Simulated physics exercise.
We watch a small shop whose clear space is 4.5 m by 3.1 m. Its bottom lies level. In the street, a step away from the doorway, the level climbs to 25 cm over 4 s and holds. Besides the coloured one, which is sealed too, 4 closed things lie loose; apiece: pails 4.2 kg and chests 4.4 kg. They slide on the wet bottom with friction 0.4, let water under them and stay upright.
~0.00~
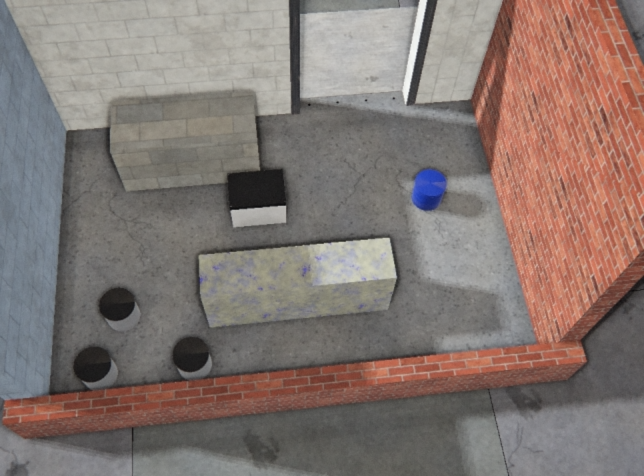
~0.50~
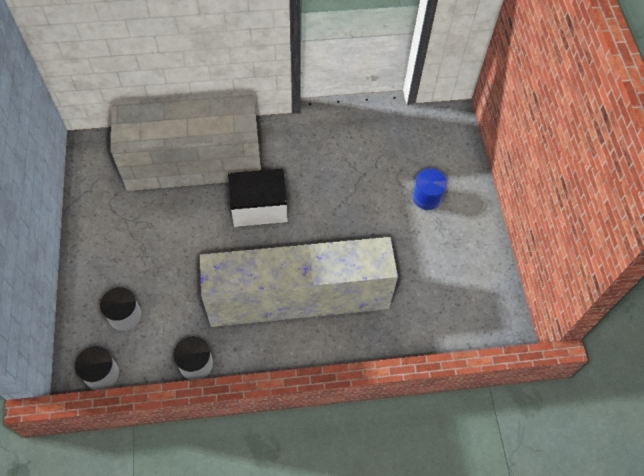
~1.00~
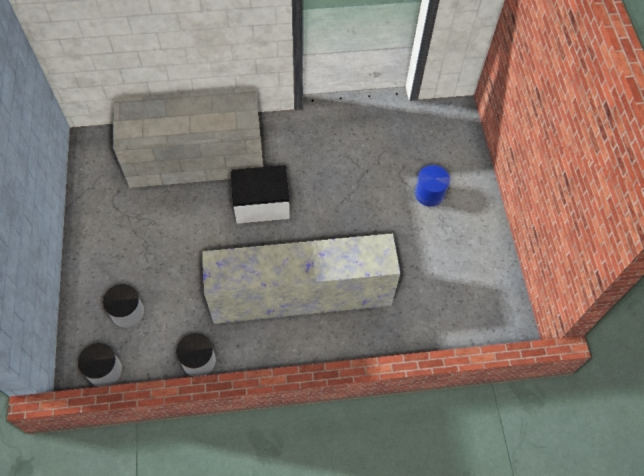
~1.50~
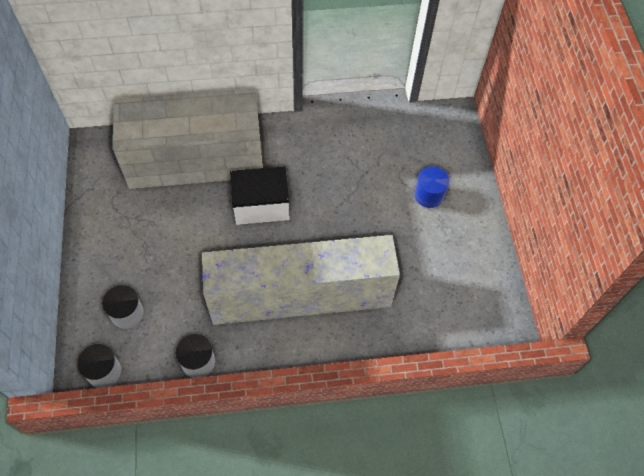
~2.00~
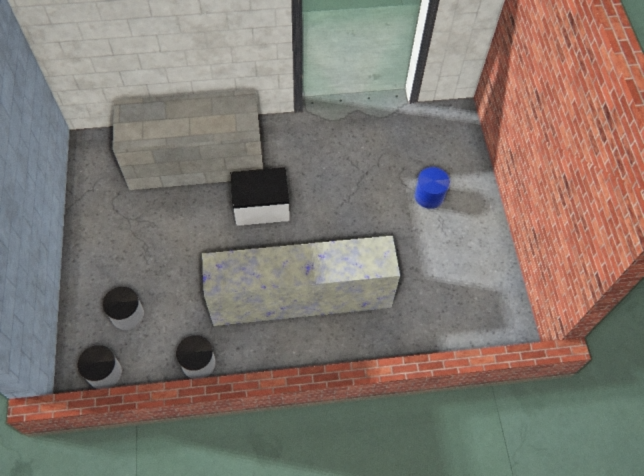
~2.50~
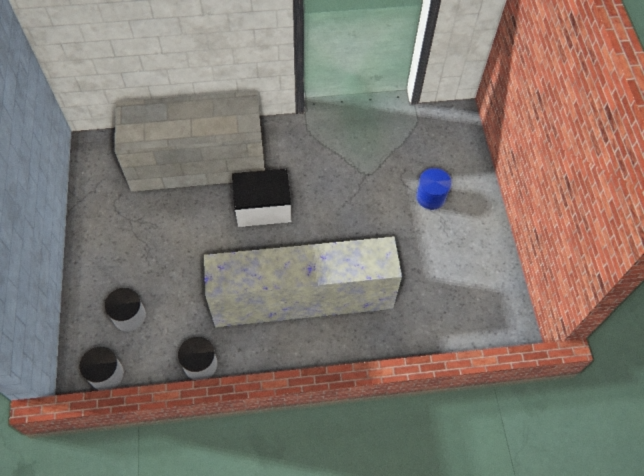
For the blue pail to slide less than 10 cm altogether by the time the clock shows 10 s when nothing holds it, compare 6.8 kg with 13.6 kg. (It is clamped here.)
Verdict: Neither load is enough.
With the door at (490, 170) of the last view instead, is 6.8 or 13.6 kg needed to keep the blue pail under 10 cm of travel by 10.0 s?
In that case neither weight holds it.
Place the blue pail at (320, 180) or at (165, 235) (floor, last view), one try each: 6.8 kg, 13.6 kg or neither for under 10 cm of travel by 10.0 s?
In that order: Neither is enough; it takes the larger.
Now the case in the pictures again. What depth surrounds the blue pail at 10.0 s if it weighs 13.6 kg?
Roughly 18 cm.
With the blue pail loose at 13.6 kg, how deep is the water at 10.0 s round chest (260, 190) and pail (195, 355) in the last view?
About 14 and 16 cm.
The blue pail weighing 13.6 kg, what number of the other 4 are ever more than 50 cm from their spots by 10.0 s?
I count 3.
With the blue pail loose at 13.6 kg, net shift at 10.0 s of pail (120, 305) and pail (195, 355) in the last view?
In that order: 60 cm, 200 cm.
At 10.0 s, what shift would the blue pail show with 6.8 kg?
Roughly 200 cm.
After 3.5 s the blue pail would be 0 cm from its start with 6.8 kg and 0 cm from its start with 13.6 kg; 4 cm of water round it then.
After 4.5 s the blue pail would be 43 cm from its start with 6.8 kg and 3 cm from its start with 13.6 kg; 7 cm of water round it then.
After 7.0 s the blue pail would be 166 cm from its start with 6.8 kg and 42 cm from its start with 13.6 kg; 10 cm of water round it then.
After 10.0 s the blue pail would be 175 cm from its start with 6.8 kg and 93 cm from its start with 13.6 kg; 18 cm of water round it then.
